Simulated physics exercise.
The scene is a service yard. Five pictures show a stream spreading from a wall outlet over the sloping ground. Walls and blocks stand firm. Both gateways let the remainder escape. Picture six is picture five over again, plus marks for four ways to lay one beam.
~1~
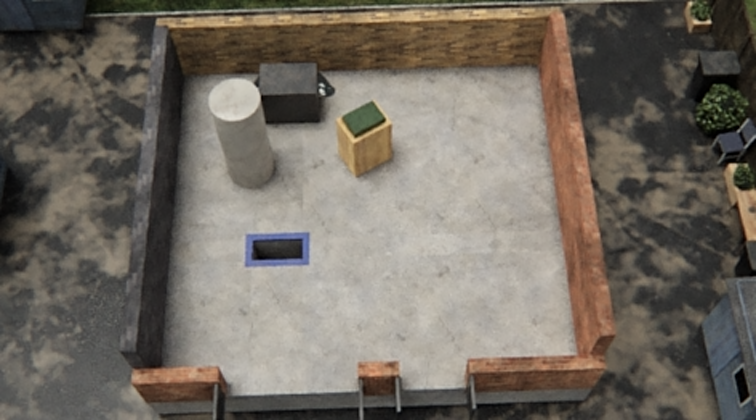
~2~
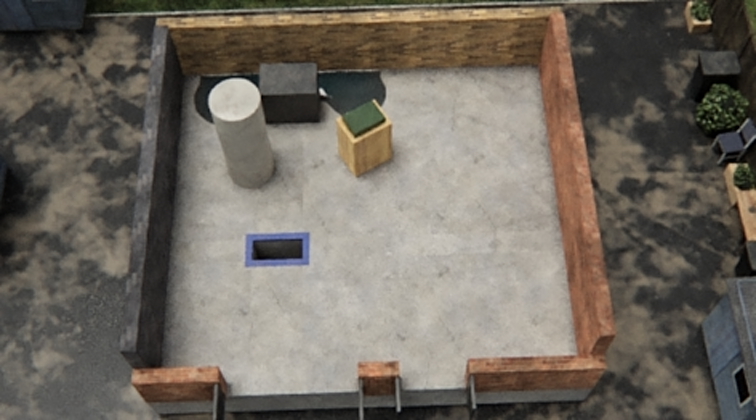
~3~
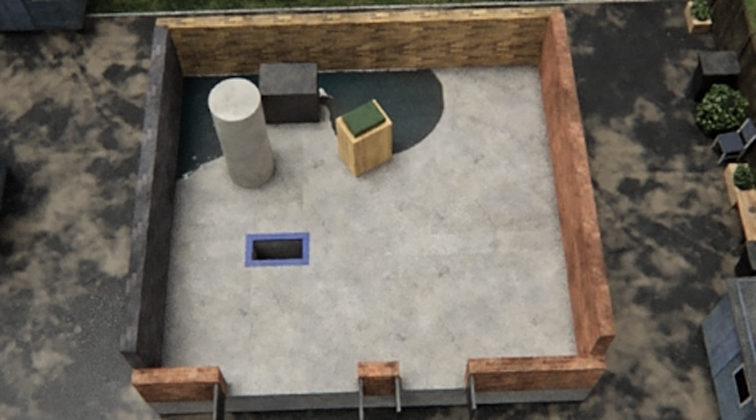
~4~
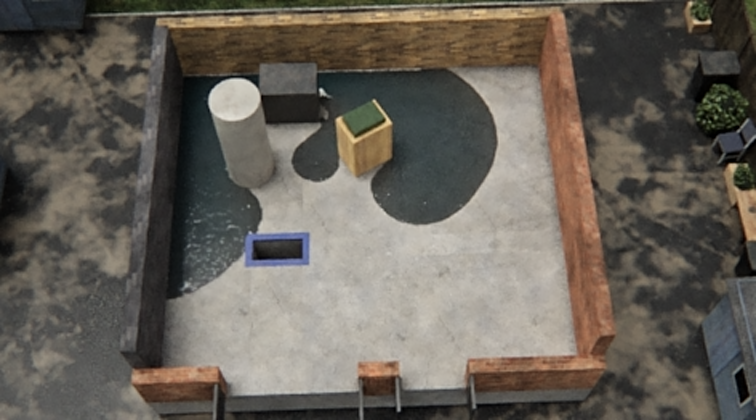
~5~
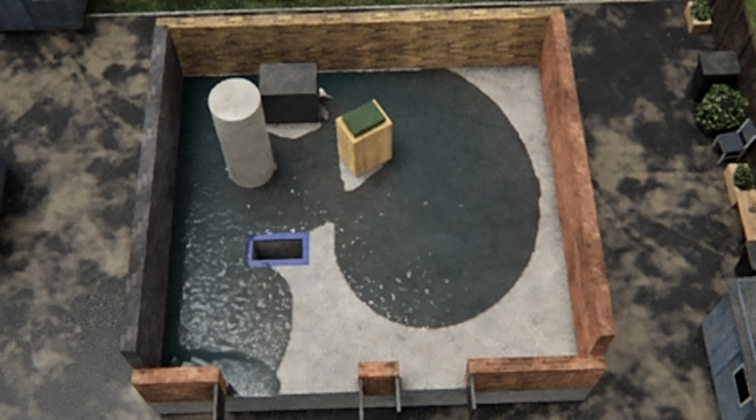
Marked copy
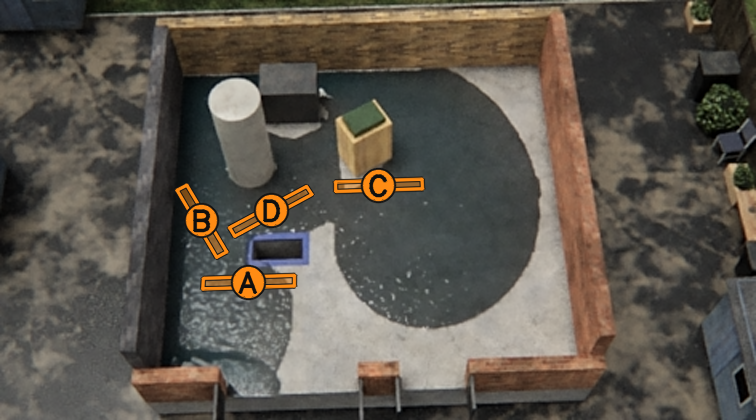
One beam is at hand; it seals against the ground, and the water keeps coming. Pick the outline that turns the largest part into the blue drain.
B beats the others.
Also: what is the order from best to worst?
Best to worst: B, A, C, D.
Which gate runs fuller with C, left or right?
The left gate.
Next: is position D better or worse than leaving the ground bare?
It is worse.
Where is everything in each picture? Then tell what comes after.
The first picture shows outfall partly hidden; blue drain at (277, 250); open gate at (293, 380); open gate at (432, 376); front seen at (325, 90), 2 % of the ground wet; blue drain still dry.
The second picture shows front seen at (371, 82), 7 % of the ground wet; blue drain still dry.
The third picture shows front seen at (426, 135), 15 % of the ground wet; blue drain still dry.
The fourth picture shows front seen at (171, 283), 33 % of the ground wet; blue drain still dry.
The fifth picture shows front seen at (502, 288), 62 % of the ground wet; blue drain taking water.
On the marked copy, A from (203, 283) to (294, 280); B from (181, 187) to (221, 254); C from (335, 186) to (422, 183); D from (232, 231) to (309, 190).
For position A, about 22 % of the stream goes into the blue drain, about 77 % out by the gates.
For position B, about 37 % of the stream goes into the blue drain, about 62 % out by the gates.
For position C, about 13 % of the stream goes into the blue drain, about 87 % out by the gates.
For position D, about 2 % of the stream goes into the blue drain, about 98 % out by the gates.
